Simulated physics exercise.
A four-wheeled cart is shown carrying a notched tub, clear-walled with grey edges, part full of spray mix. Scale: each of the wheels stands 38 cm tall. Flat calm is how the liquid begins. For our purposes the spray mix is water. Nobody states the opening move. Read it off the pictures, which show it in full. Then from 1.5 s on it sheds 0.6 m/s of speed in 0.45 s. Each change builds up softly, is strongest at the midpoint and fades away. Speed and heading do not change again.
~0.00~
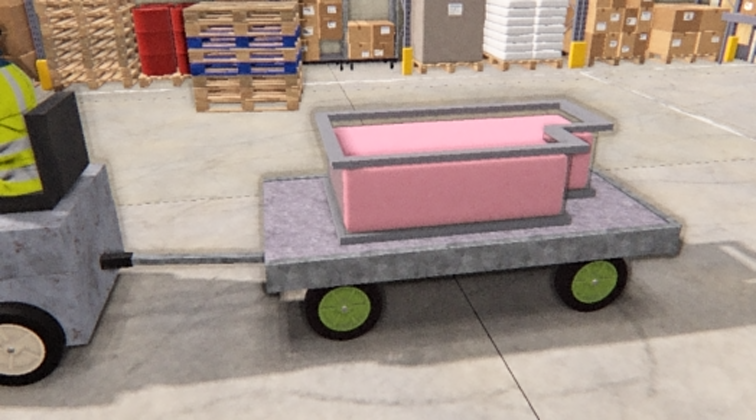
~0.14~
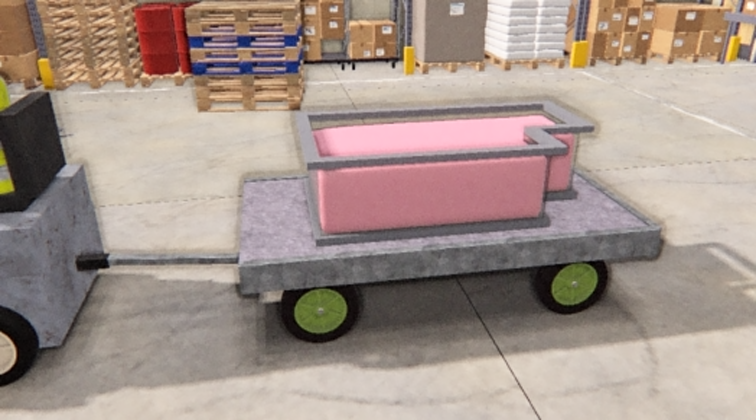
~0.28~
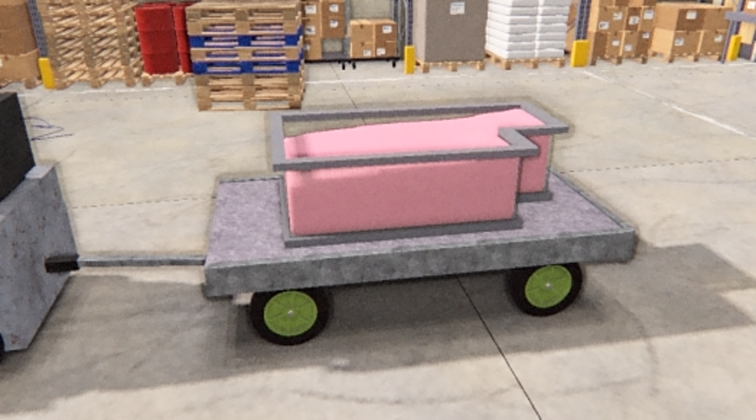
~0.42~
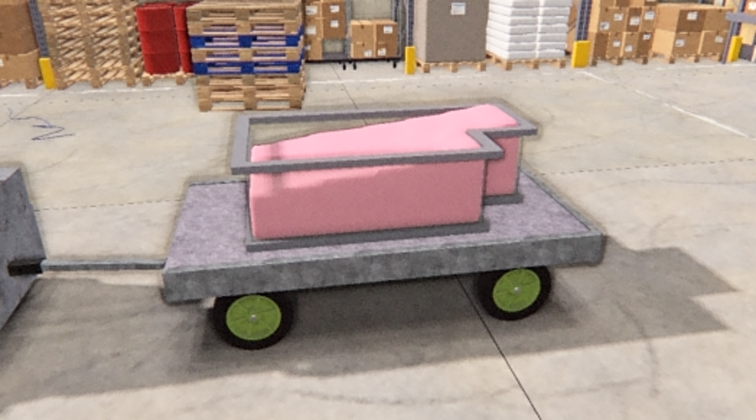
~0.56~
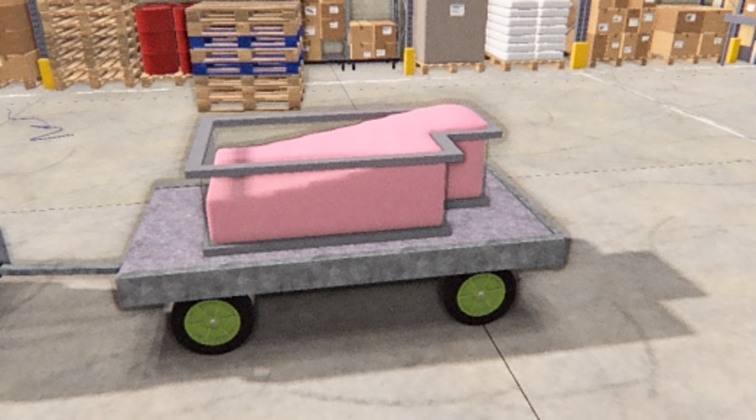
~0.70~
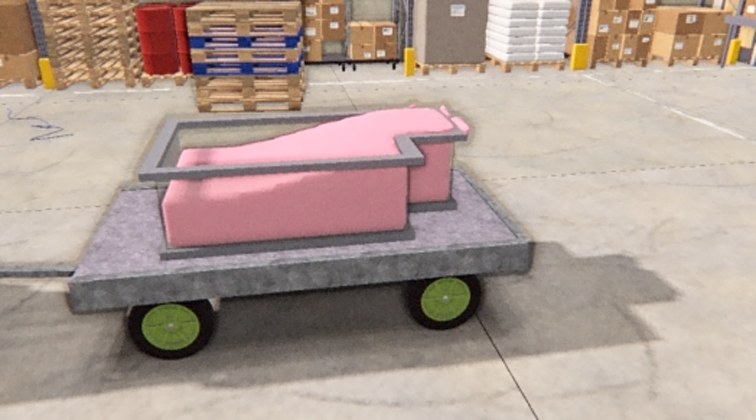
At first, a small vehicle on the left tows a flat four-wheeled cart carrying a grey-edged, notched tub of pink liquid, its surface level. As they move left across the warehouse floor, the vehicle leaves view and the liquid slopes, low at the front and high at the back, bulging around the rear rim.
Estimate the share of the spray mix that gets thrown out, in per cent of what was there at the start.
1 %.
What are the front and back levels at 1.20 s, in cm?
Roughly 36 cm in front and 26 cm behind.
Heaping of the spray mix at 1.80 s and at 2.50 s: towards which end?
Heap position: Fore end, then aft end.
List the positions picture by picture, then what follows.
In the first frame, the surface is at (361, 164) by the front wall; at (572, 131) by the back wall; it lies level with the rim line; the front is on the left, levels are read along the near wall; a wheel hub at (598, 285).
In the second frame, the surface is at (338, 164) by the front wall; at (553, 132) by the back wall; it lies level with the rim line.
In the third frame, the surface is at (307, 176) by the front wall; at (529, 124) by the back wall; it climbs 5° towards the back.
In the fourth frame, the surface is at (269, 184) by the front wall; at (499, 117) by the back wall; it climbs 8° towards the back.
In the fifth frame, the surface is at (227, 190) by the front wall; at (465, 118) by the back wall; it climbs 9° towards the back.
In the sixth frame, the surface is at (185, 188) by the front wall; at (431, 125) by the back wall; it climbs 7° towards the back; a wheel hub at (448, 303).
After 1.20 s the surface is 37 cm up at the front and 27 cm at the back; 1 per cent is out, mostly over the back, some over the far side.
After 1.80 s the surface is 35 cm up at the front and 19 cm at the back; 1 per cent is out, mostly over the back, some over the far side.
After 2.50 s the surface is 27 cm up at the front and 34 cm at the back; 1 per cent is out, over the front and the back.
After 4.93 s 1 per cent is out, over the front and the back, 3 of 280 litres.
